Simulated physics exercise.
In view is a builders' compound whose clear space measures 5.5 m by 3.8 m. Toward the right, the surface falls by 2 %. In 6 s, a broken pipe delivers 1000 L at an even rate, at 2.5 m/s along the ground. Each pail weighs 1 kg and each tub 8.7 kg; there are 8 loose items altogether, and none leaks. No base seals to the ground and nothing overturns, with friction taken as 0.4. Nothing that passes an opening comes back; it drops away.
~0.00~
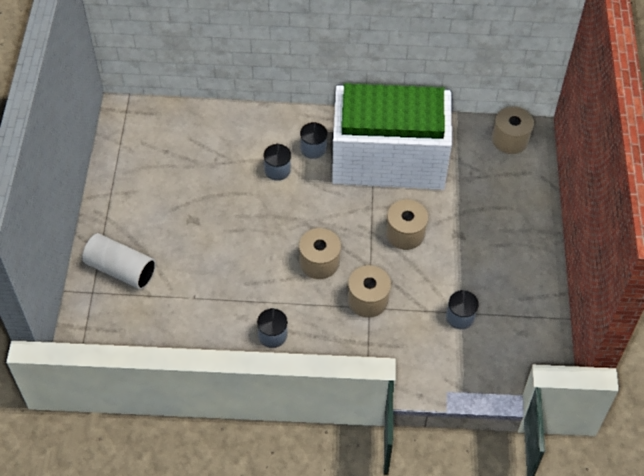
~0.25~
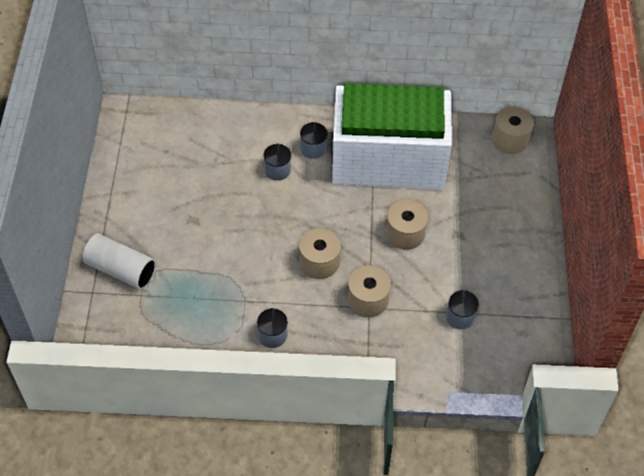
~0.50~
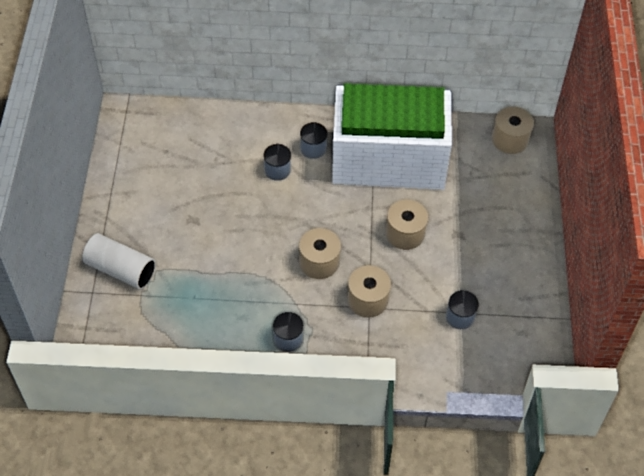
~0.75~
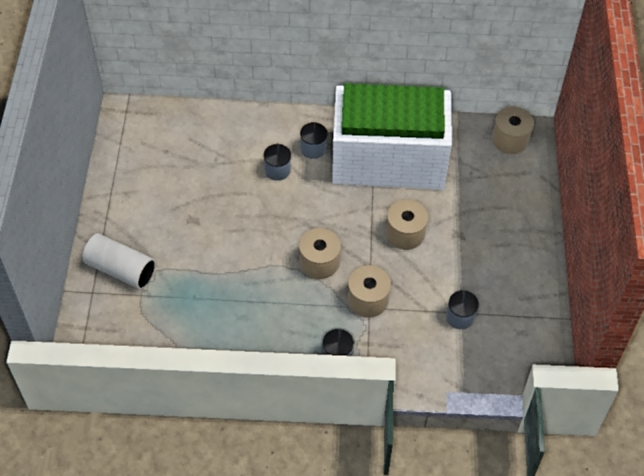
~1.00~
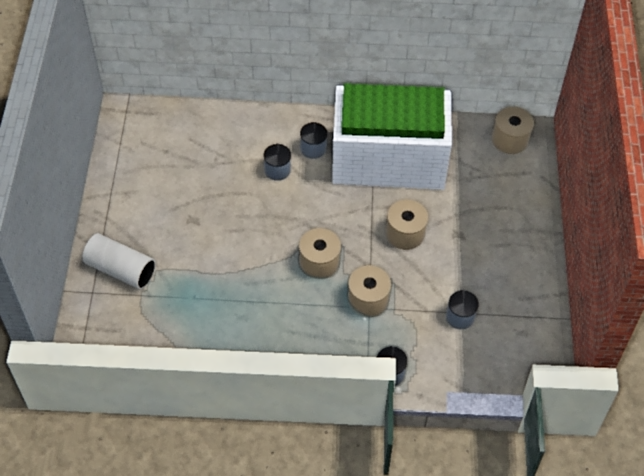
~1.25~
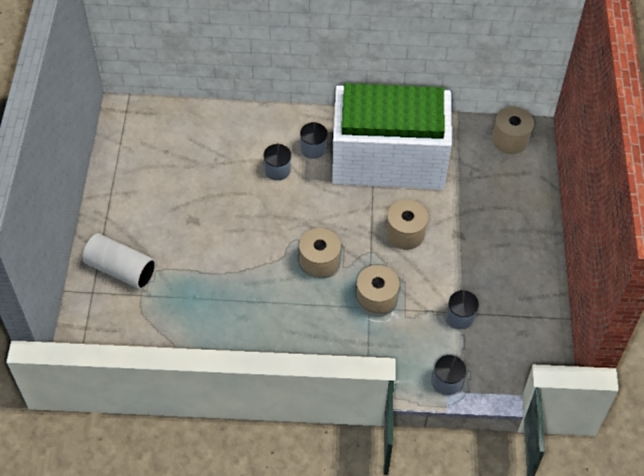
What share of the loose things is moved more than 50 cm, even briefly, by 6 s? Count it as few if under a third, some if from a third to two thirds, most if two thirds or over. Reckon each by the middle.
Some.
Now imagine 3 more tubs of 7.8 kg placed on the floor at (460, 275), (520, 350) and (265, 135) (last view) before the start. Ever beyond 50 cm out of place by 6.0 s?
In that order: Crosses the line, then crosses the line, then stays inside the line.
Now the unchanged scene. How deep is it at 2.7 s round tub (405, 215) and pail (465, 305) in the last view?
About 0 and 2 cm.
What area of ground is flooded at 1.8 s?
That flooded area is roughly 6.0 m2.
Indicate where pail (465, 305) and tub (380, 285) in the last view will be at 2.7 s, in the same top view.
About (526, 275) for the first and (484, 275) for the second.
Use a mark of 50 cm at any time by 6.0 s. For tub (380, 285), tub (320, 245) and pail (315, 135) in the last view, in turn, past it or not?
Listed order: Beyond the mark, within the mark and within the mark.
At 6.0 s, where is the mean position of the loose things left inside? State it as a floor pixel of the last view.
Close to (408, 200).
After 1.8 s 2 of 8 are over 50 cm from their spots; 1 afloat.
After 2.7 s 3 of 8 are over 50 cm from their spots; 1 afloat.
After 4.2 s 3 of 8 are over 50 cm from their spots; 2 afloat.
After 6.0 s 4 of 8 are over 50 cm from their spots, and 4 have been at some point; 4 afloat.
